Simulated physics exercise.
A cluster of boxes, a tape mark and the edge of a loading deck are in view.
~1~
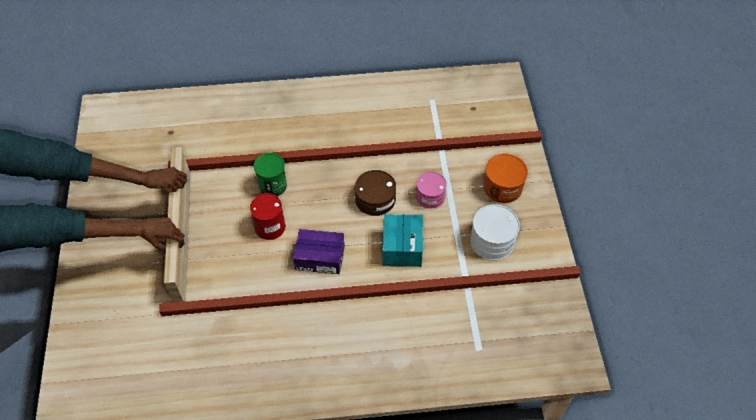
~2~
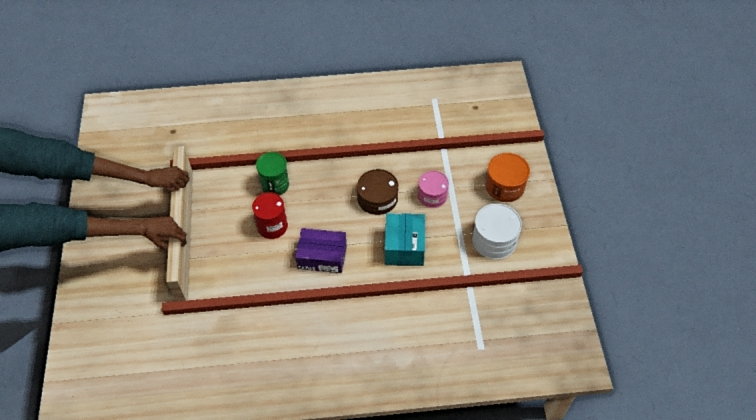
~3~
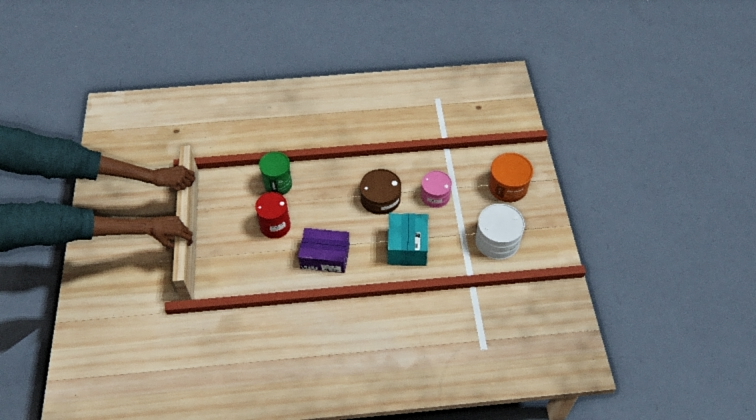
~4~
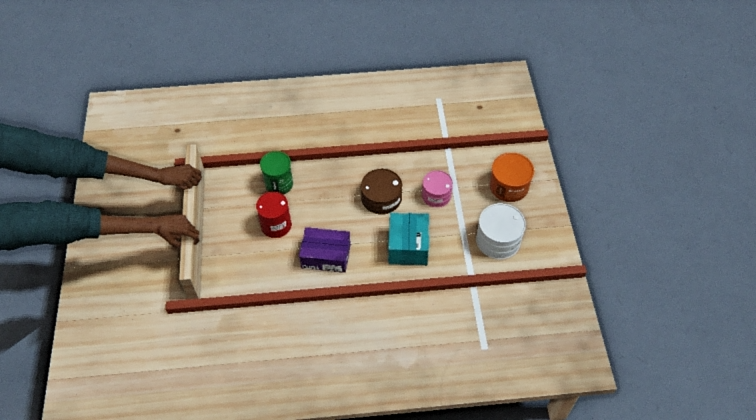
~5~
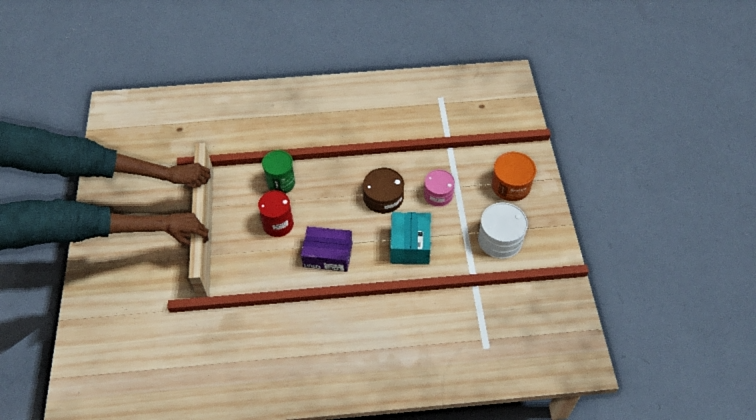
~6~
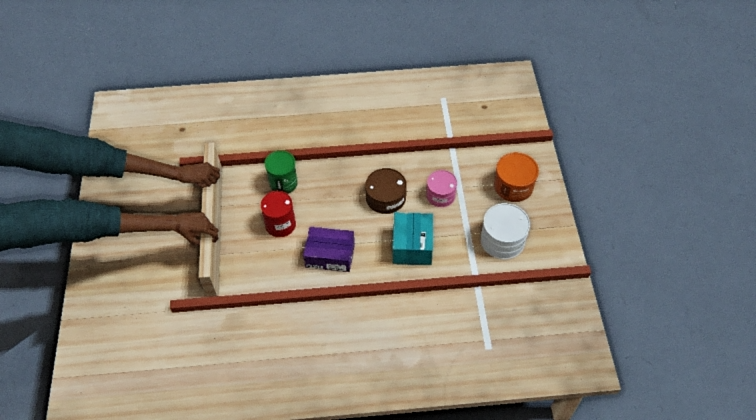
Two hands easing a wooden plank slightly rightward between red rails on a table, toward still-untouched coloured canisters and boxes.
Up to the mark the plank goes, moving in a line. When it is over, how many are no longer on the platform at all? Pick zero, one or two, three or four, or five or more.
The answer is zero.
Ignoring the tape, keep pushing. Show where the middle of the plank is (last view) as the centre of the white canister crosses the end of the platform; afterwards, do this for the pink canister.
Points: About (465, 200) and about (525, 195).
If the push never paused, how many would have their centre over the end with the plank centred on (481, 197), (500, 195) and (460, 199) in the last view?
Counts per position: 1 / 1 / 0.
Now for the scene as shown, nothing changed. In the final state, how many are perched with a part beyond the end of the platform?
The figure is 1.
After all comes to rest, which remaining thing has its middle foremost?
It's the white canister.
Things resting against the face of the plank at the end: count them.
3.
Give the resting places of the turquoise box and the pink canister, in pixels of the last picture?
The first one ends at (534, 230), the second at (510, 202).
Early on, none off yet; orange pail at rest near (516, 178); white canister at rest near (505, 231); pink canister at rest near (442, 189).
A while later, none off yet; orange pail at rest near (516, 178); white canister at rest near (505, 231); pink canister travelled a little near (452, 189).
Finally, the number that fall off is zero.
